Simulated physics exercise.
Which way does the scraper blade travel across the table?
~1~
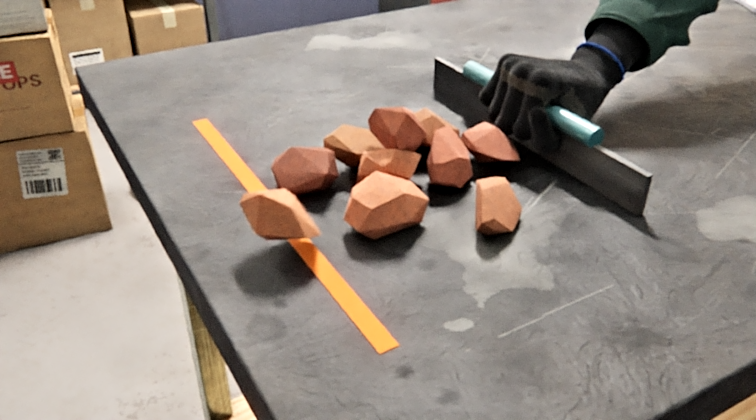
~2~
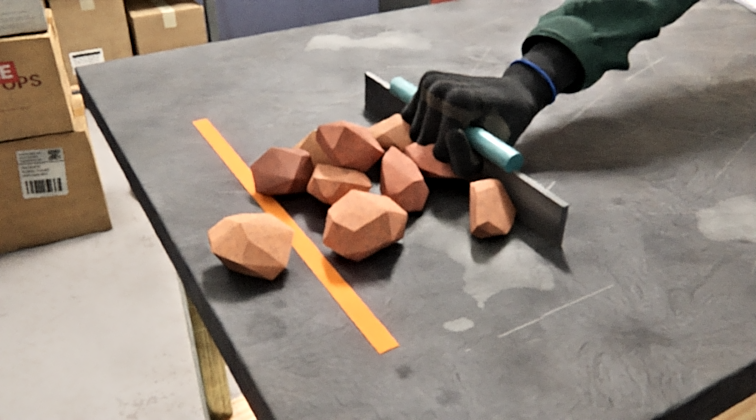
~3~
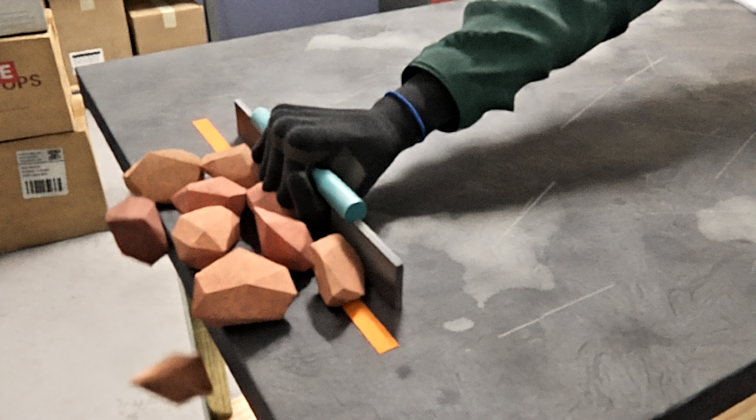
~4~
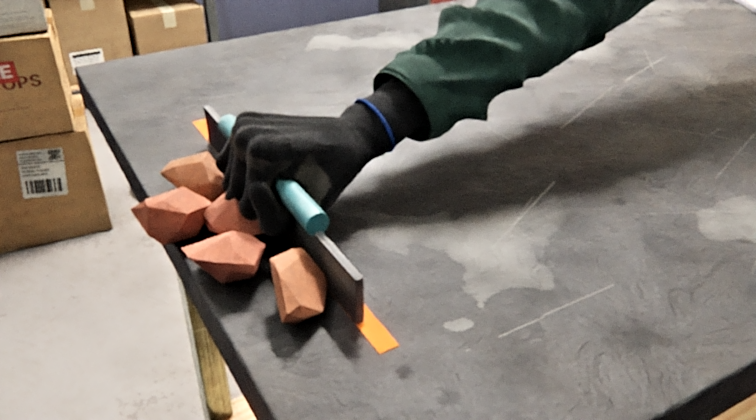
The blade travels to the left, pushing the reddish-brown chunks ahead of it towards the table's edge.
